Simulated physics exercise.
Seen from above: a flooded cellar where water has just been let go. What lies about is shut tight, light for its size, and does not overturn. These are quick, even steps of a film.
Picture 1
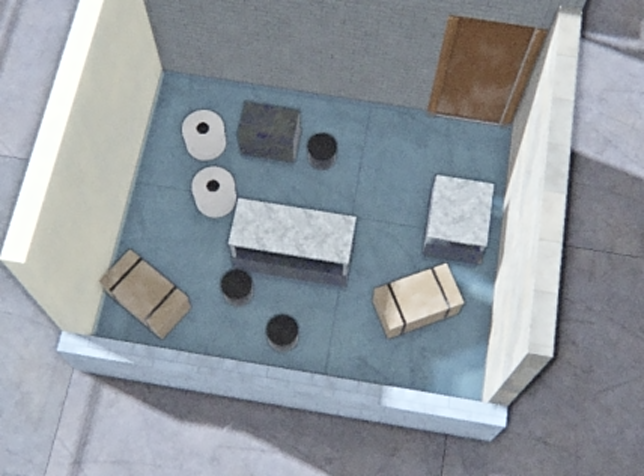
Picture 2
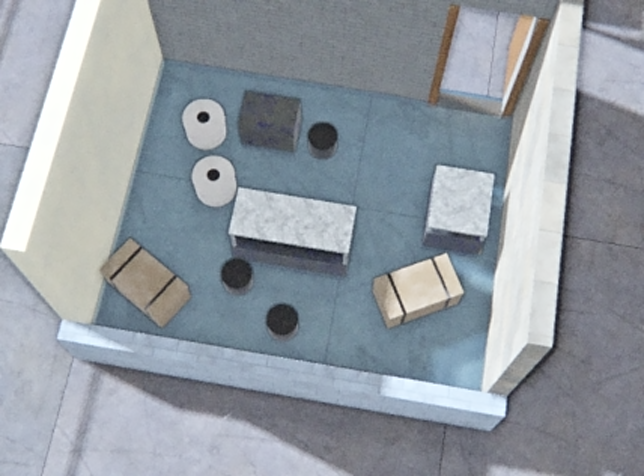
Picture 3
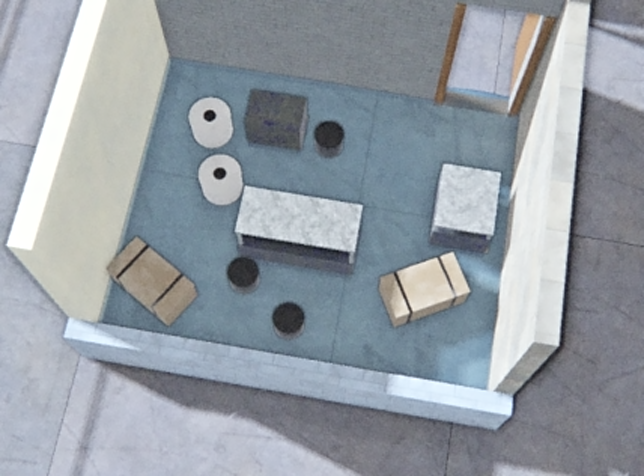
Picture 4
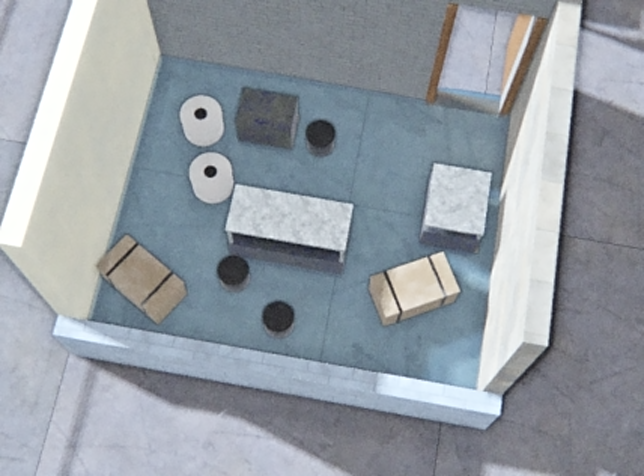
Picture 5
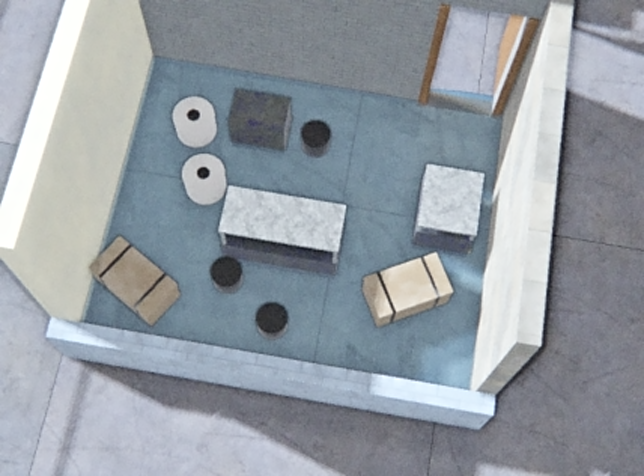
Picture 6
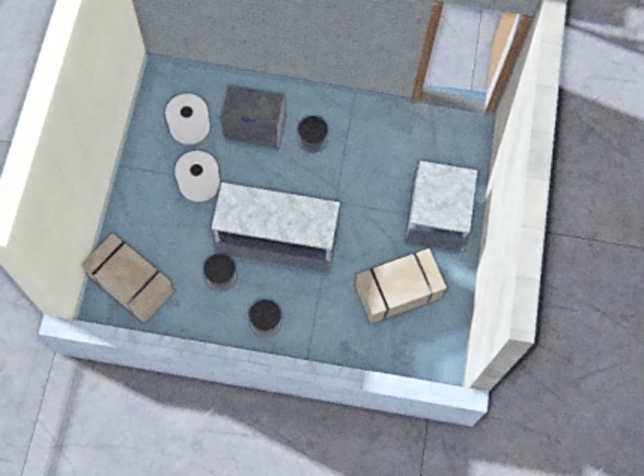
A brown door stands shut at the upper right of a roofless, blue-floored room seen from high above. Two white rounded objects and a dark box sit upper left, grey-white blocks at centre and right, small black round pieces among them, and strapped tan boxes near both lower corners. The door swings open early, then the view drifts slightly right and slowly back left, while the objects keep their places.
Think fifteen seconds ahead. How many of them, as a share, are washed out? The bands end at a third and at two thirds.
That comes to less than a third.
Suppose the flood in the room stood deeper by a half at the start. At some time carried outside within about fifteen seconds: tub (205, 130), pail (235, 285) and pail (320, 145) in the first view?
One after the other: Left behind, still in, yes.
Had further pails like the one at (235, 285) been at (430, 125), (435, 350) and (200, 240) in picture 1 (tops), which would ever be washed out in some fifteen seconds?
In turn: Through, stays, inside.
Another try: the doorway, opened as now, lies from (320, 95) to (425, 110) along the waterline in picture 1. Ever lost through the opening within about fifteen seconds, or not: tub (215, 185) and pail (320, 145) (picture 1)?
As listed: Washed out, carried outside.
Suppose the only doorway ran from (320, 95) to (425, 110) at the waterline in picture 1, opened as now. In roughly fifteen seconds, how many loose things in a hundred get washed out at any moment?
Some 40 per cent.
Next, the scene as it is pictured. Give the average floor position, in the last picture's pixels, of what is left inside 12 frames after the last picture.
Around (280, 223).
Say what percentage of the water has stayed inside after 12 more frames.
I make it 80 per cent.
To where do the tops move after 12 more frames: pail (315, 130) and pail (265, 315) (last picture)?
Near (421, 103) and (296, 316).
A moment on, 0 of 7 are out; 7 afloat.
Next, 0 of 7 are out; 7 afloat.
Later, 1 of 7 are out; 6 afloat.
In the end, 1 of 7 are out; 6 afloat.
